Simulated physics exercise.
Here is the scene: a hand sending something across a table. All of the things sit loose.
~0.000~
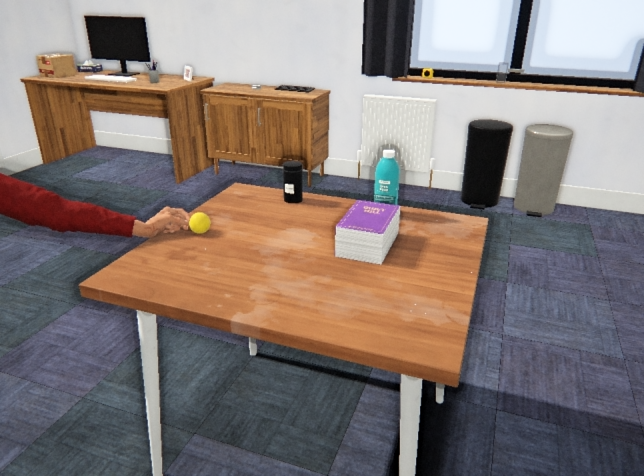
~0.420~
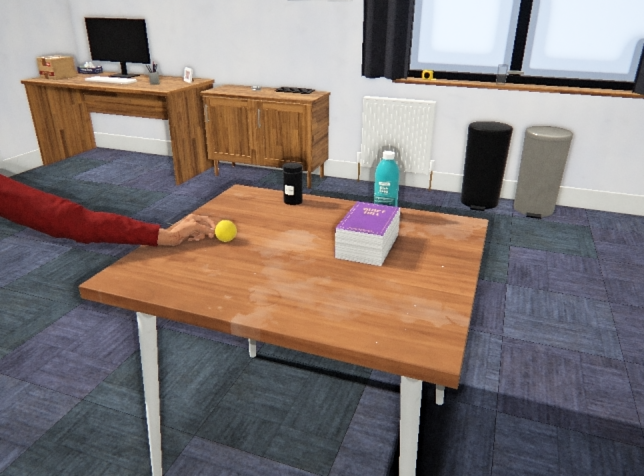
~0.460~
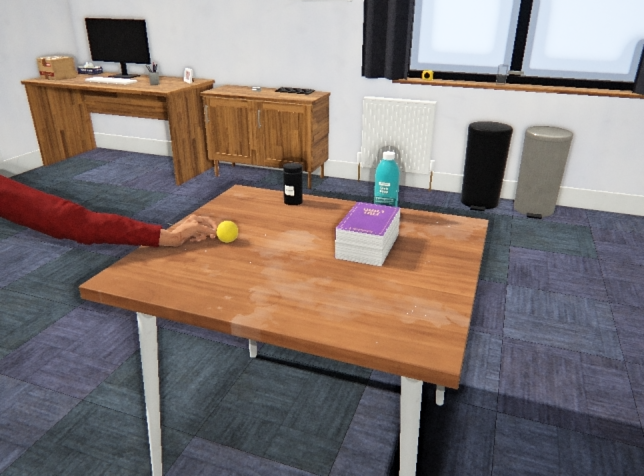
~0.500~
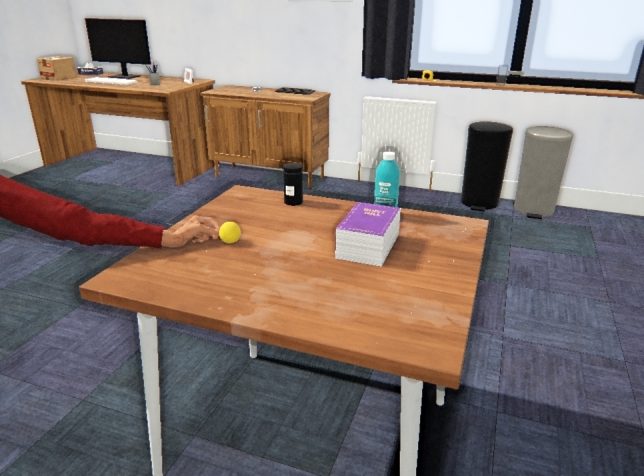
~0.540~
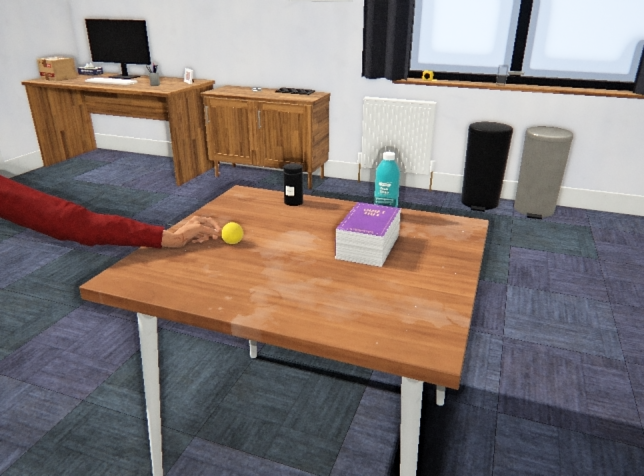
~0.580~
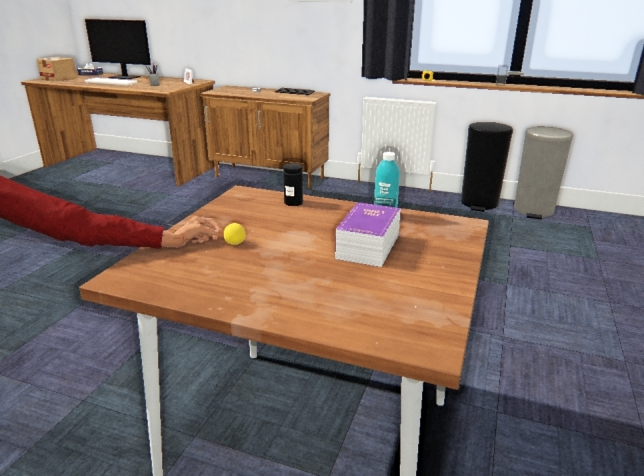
The footage shows a hand in a red sleeve moving a yellow lemon a short way to the right across a wooden table, then the lemon edging slightly farther right, while a dark container, books and a teal bottle stay still.
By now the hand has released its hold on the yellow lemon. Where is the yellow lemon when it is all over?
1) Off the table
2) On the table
2.
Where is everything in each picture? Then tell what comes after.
Under the hand; yellow lemon (200, 223), in the first frame.
Under the hand; yellow lemon (226, 231), in the second frame.
Under the hand; yellow lemon (227, 232), in the third frame.
Yellow lemon (230, 232), in the fourth frame.
Yellow lemon (233, 234), in the fifth frame.
Yellow lemon (235, 234) moved a little, in the sixth frame.
By 0.68 s, yellow lemon moved a little near (240, 236).
By 0.88 s, yellow lemon moved about its own width near (249, 238).
By 0.98 s, yellow lemon moved about its own width near (253, 239).
By 1.28 s, yellow lemon moved well along near (259, 240).
When it is over (1.8 s), moved from the start, yellow lemon. End places, in pixels of the last picture, yellow lemon near (260, 241).
